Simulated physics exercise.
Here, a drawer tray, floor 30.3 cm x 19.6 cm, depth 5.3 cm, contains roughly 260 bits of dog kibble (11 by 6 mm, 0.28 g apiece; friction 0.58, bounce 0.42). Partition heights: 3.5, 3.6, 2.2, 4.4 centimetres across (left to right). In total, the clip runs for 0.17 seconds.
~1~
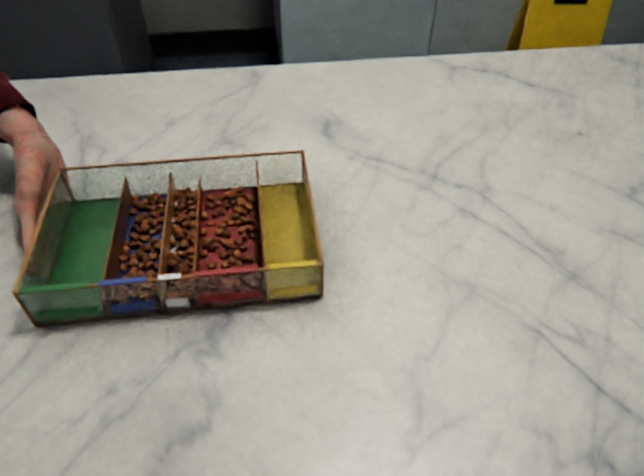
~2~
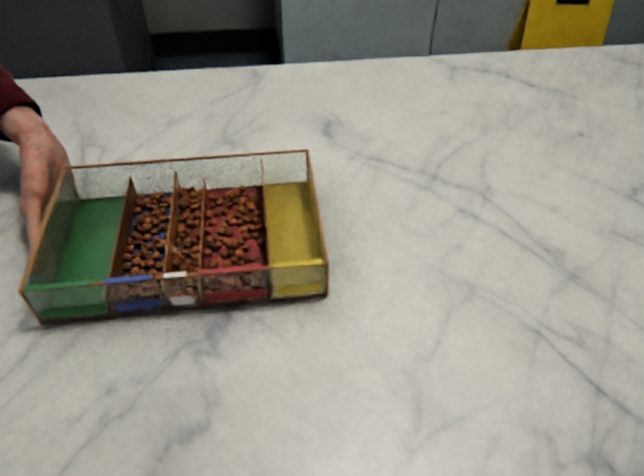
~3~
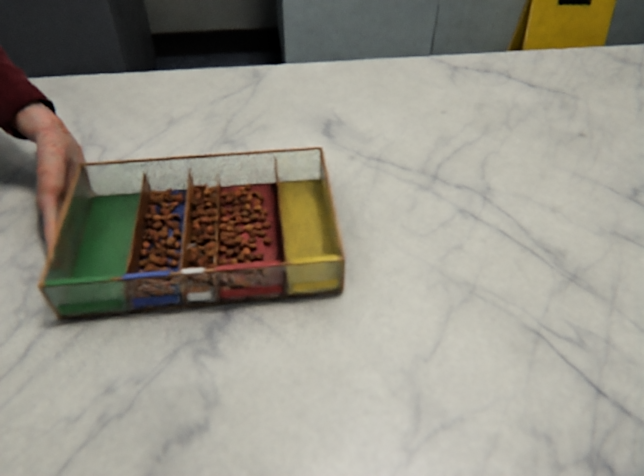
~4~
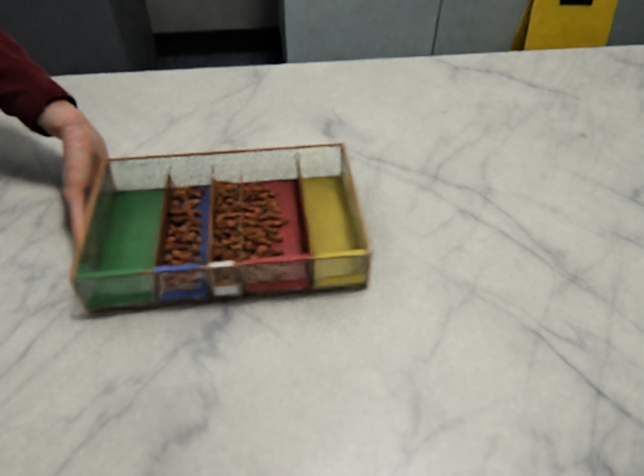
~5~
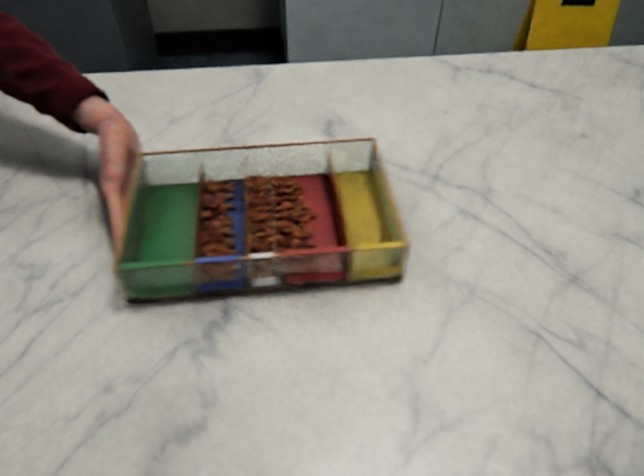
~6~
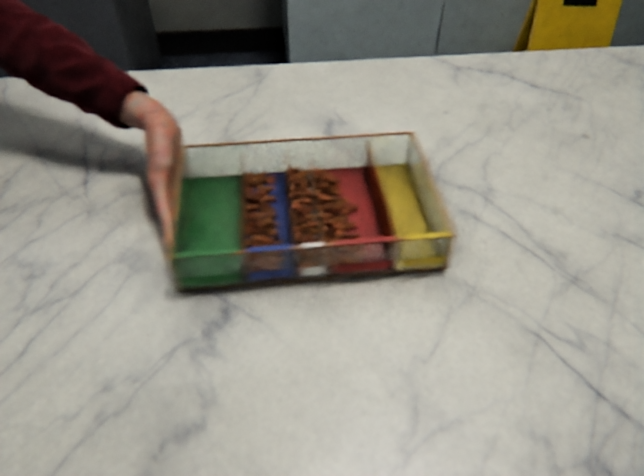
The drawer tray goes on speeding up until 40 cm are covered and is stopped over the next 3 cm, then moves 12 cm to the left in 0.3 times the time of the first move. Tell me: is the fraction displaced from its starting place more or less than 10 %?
Strays make up more than a tenth.
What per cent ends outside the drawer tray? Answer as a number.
Some 10 per cent of it.
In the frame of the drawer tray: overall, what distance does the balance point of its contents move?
Roughly 1.5 centimetres.
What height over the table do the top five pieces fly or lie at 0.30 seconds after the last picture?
17 cm.
Then, 0.12 s after the last picture, tilt 0 degrees; red 35 %, blue 35 %, white 35 %; 0 % away from where they began.
Then, 0.21 s after the last picture, tilt 0 degrees; red 40 %, blue 30 %, white 30 %, yellow 5 %; 15 % away from where they began.
Then, 0.30 s after the last picture, tilt 0 degrees; red 25 %, blue 35 %, white 30 %, green 5 %, in the air 5 %; 20 % away from where they began.
Then, 0.38 s after the last picture, tilt 0 degrees; red 25 %, blue 30 %, white 30 %, green 5 %, in the air 5 %; 25 % away from where they began.
In the end, red 25 %, outside 10 %, blue 30 %, white 30 %, green 5 %; 25 % away from where they began.
